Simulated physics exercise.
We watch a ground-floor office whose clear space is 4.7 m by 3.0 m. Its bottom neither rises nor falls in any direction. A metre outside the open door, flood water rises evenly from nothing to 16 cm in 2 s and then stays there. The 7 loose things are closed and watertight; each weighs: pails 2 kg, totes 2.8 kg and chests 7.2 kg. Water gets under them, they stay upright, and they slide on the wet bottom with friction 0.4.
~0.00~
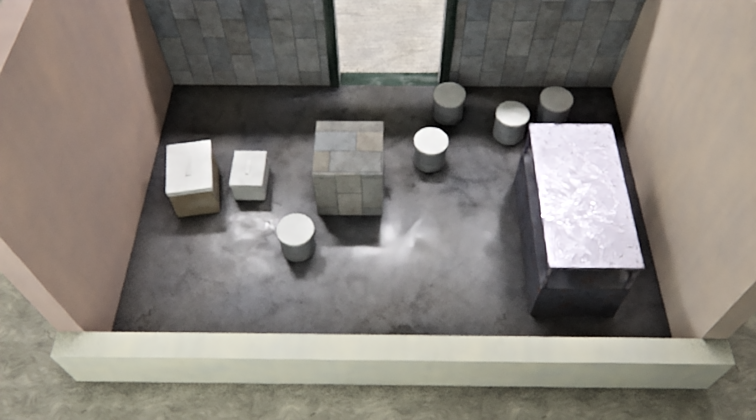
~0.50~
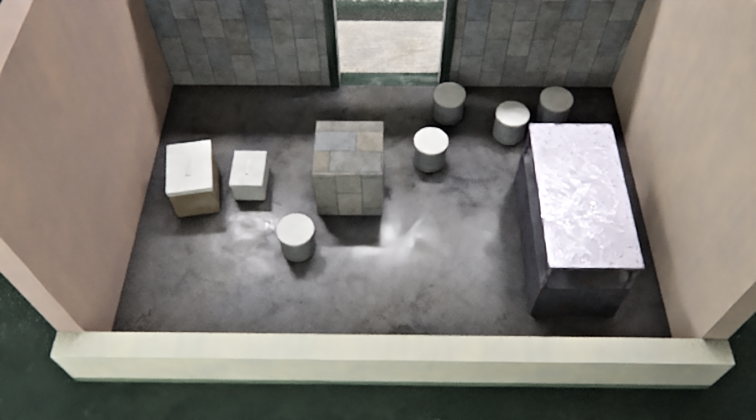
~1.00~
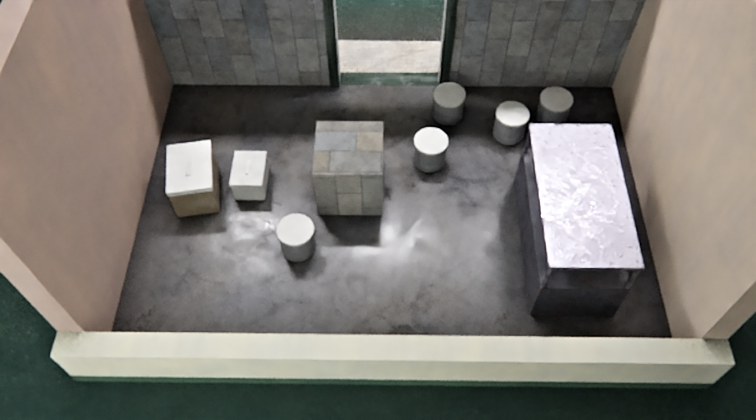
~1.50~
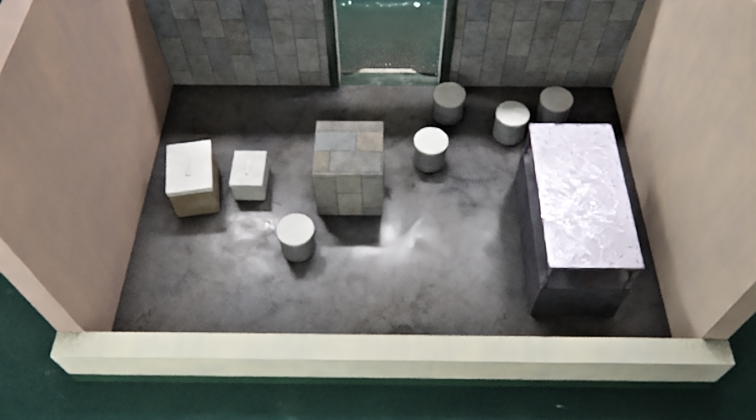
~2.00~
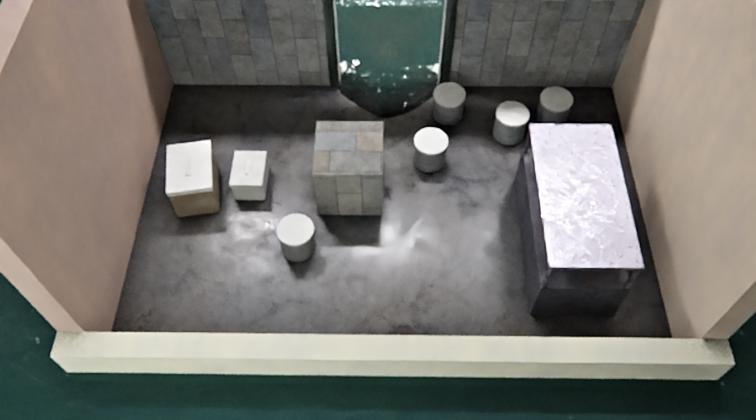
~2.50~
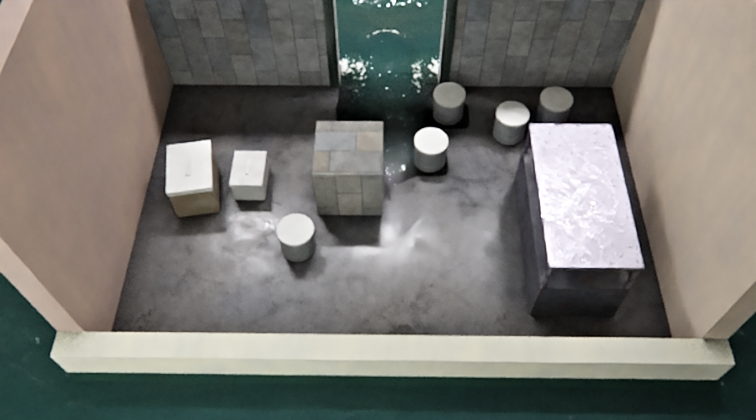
Dark green water spreads outside, then flows through the open doorway onto the grey floor.
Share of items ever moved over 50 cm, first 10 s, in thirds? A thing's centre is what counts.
The moved part is mid-sized, a third to two thirds.
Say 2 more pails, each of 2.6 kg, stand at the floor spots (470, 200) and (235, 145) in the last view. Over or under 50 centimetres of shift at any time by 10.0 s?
Well, the first one tops the mark, and the second tops the mark.
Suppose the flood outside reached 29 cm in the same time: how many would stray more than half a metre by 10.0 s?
That would make 6 of them.
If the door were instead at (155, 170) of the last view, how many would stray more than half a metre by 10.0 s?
Then 7 of them would.
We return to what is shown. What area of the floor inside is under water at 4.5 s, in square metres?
Flooded: Near 8.0 m2.
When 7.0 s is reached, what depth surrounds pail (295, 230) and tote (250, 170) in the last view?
I'd put it at 2 cm and 4 cm respectively.
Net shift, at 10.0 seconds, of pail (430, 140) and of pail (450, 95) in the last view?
In turn: 150 cm, 40 cm.
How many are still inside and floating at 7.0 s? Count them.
Count: 3.
After 3.5 s 1 of 7 are over 50 cm from their spots; 0 afloat.
After 4.5 s 1 of 7 are over 50 cm from their spots; 2 afloat.
After 7.0 s 3 of 7 are over 50 cm from their spots; 3 afloat.
After 10.0 s 4 of 7 are over 50 cm from their spots, and 4 have been at some point; 7 afloat.
